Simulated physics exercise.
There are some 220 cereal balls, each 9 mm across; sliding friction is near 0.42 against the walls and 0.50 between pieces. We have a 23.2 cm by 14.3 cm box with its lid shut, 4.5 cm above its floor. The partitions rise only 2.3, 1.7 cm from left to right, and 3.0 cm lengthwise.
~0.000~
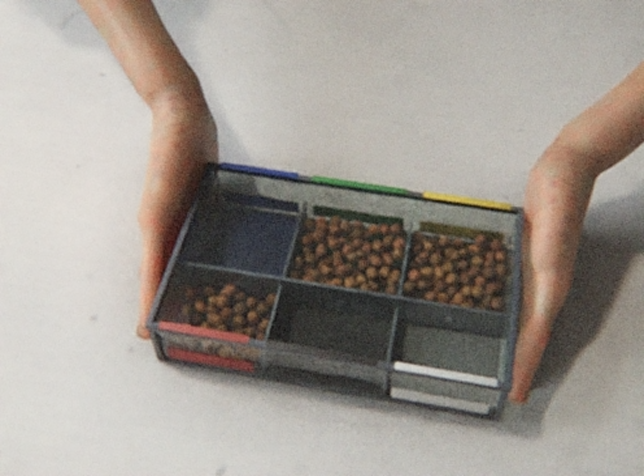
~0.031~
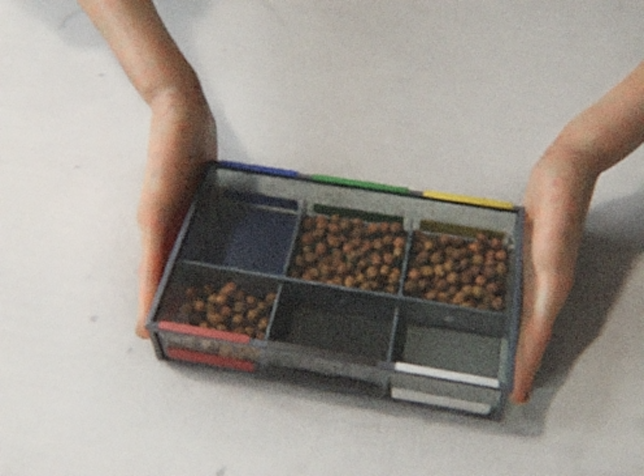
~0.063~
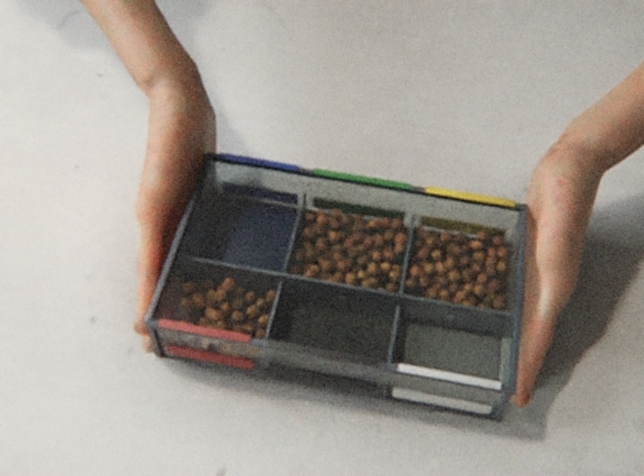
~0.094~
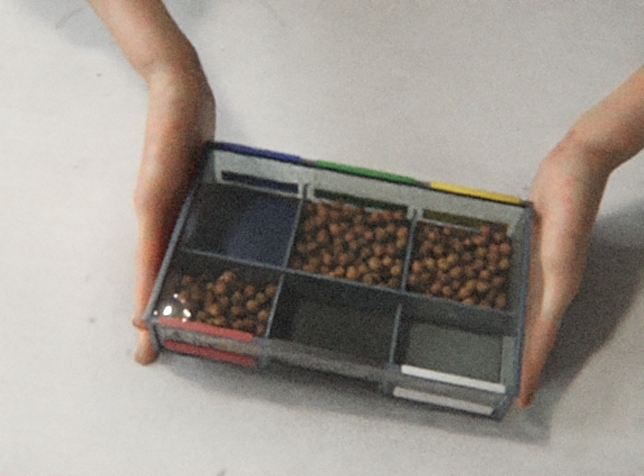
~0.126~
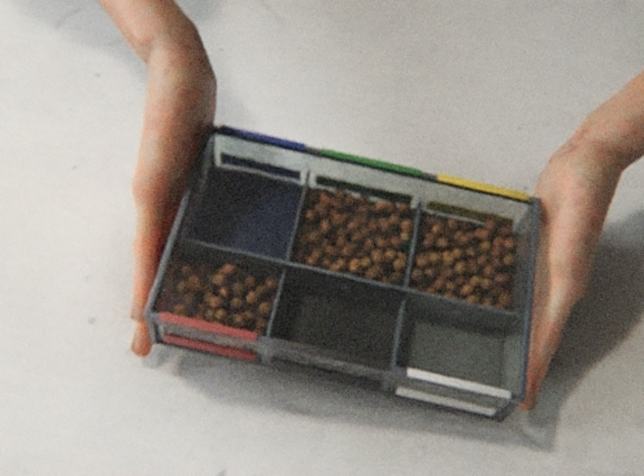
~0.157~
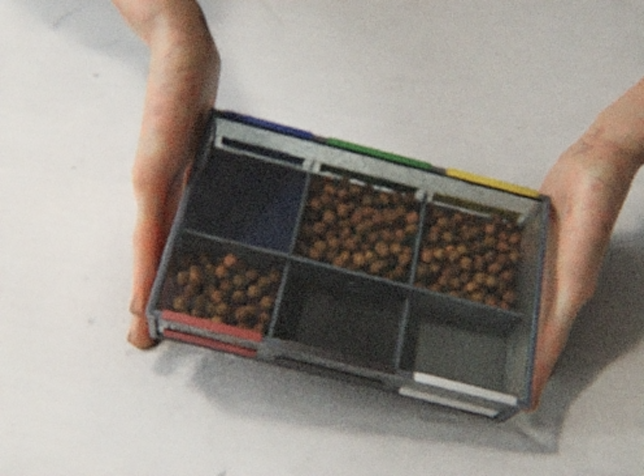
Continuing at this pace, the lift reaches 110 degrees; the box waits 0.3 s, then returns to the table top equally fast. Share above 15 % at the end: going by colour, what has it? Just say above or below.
Red: Holds a share within the limit; blue: Holds a share within the limit; green: Holds a share within the limit; yellow: Holds a share past the limit; white: Holds a share past the limit; black: Holds a share within the limit.
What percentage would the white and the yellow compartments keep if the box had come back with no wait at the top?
Then white keeps 30% and yellow keeps 50%.
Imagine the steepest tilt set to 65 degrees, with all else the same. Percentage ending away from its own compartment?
Roughly 15 %.
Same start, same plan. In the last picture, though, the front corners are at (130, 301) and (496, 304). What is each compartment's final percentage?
Per cent at the finish: Red 15, blue 60, green 20, yellow 0, white 0, black 0.
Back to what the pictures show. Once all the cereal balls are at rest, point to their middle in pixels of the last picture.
Once everything settles, the centre is around (460, 329).
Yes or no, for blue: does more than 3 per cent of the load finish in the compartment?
Note, blue: Not confirmed.
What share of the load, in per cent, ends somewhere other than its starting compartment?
Roughly 55 in a hundred.
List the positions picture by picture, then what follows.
Box tilt 0 degrees, front corners at (153, 323) and (506, 384); red 20 %, green 40 %, yellow 40 %, in the first frame.
Box tilt 1 degrees, front corners at (153, 323) and (507, 385), in the second frame.
Box tilt 3 degrees, front corners at (152, 321) and (510, 387), in the third frame.
Box tilt 6 degrees, front corners at (152, 317) and (513, 391), lowest corner right front, in the fourth frame.
Box tilt 11 degrees, front corners at (152, 313) and (519, 396), lowest corner right front, in the fifth frame.
Box tilt 17 degrees, front corners at (154, 310) and (524, 402), lowest corner right front; red 20 %, green 40 %, yellow 40 %. The box's pace is about 170 degrees a second, in the sixth frame.
Then, at 0.91 s, tilt 110 degrees; red 10 %, green 10 %, yellow 50 %, white 25 %, black 10 %.
After 1.41 s, tilt 61 degrees; red 10 %, yellow 50 %, white 35 %, black 5 %.
After 1.98 s, tilt 0 degrees; red 10 %, yellow 45 %, white 40 %, black 5 %.
In the end, at 2.6 s, red 10 %, blue 0 %, green 0 %, yellow 45 %, white 40 %, black 5 %.
